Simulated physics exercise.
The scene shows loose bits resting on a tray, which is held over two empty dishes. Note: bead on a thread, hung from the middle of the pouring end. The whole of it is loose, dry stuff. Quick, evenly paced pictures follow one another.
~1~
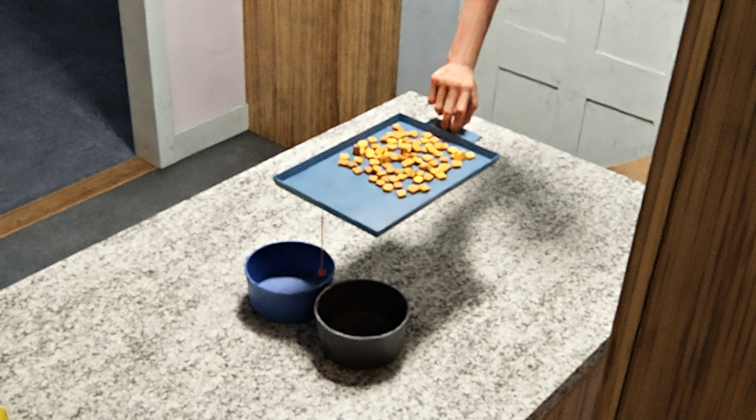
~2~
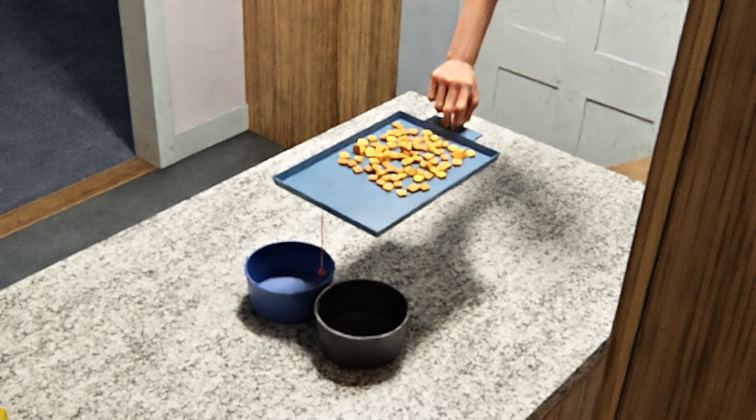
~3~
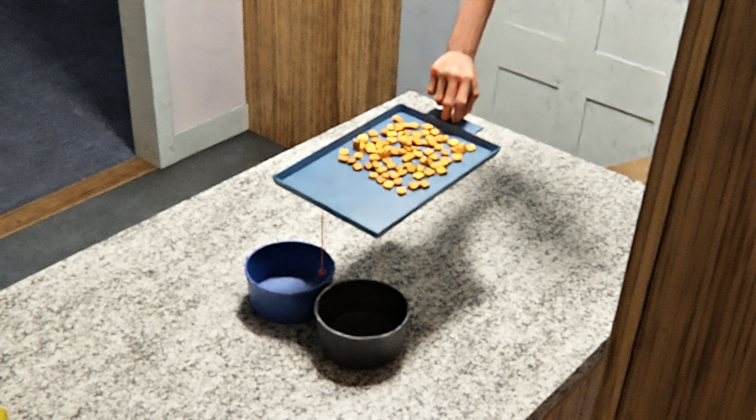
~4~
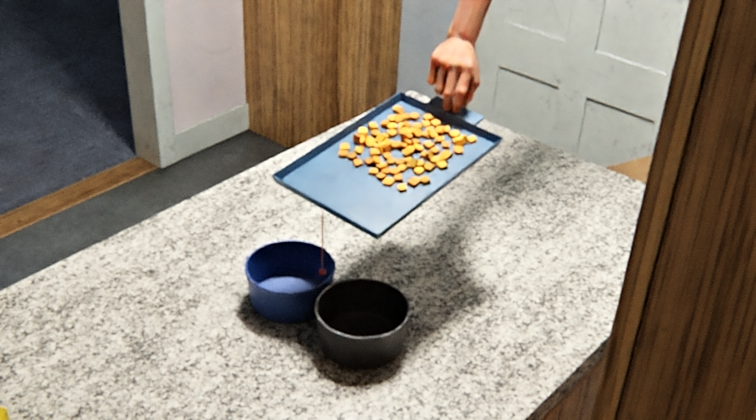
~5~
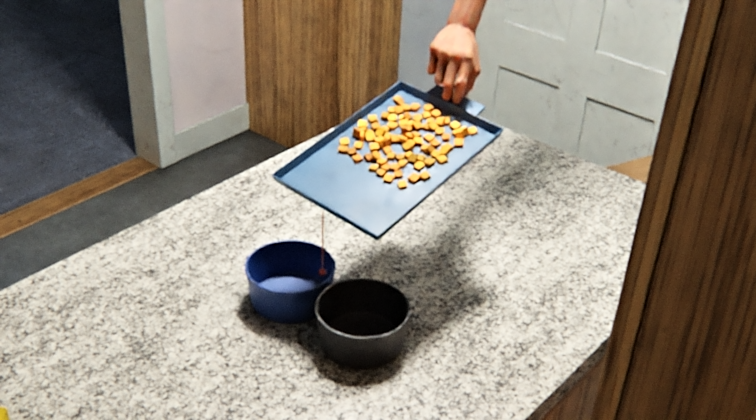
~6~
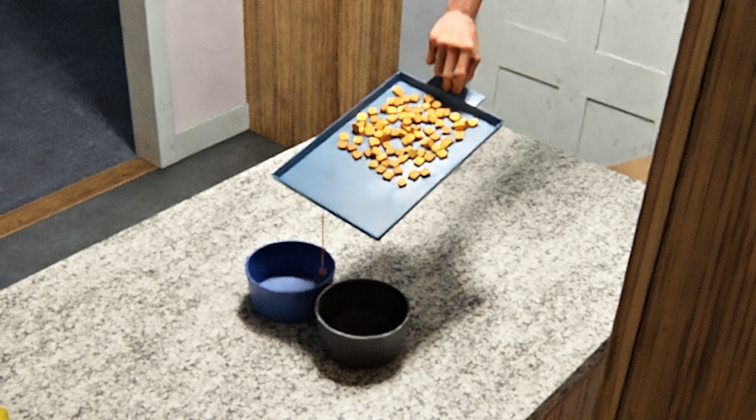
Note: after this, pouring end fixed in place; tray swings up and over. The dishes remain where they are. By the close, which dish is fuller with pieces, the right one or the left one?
The right one.
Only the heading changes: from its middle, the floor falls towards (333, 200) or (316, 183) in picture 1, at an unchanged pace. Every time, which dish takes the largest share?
Try 1: The left-side dish; try 2: The left-side dish.
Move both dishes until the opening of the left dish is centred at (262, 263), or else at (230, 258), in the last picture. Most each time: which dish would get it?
For the first position it is the one at right; for the second, the one at right.
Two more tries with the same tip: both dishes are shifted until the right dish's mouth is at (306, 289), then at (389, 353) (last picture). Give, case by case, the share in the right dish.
Trial 1 about 30 %, trial 2 about 10 %.
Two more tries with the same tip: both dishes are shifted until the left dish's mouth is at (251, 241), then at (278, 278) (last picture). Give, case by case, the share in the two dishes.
You'd see around 30 per cent and then around 90 per cent.
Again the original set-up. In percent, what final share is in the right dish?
Roughly 80 in a hundred.
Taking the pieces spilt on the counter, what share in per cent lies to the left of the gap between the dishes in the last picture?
Some 90 per cent.
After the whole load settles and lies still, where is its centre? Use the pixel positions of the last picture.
Roughly at (350, 343).
Shortly afterwards, tray tipped steeply; the bulk on the tray; near a quarter in the air.
Next, tray tipped right over; near half on the tray; near a third in the right dish; a little outside both; only a few in the air.
Some moments later, tray tipped past a quarter turn; the bulk in the right dish; only a few in the left dish; near a quarter outside both.
In the end, tray tipped past a quarter turn; the bulk in the right dish; only a few in the left dish; near a quarter outside both.
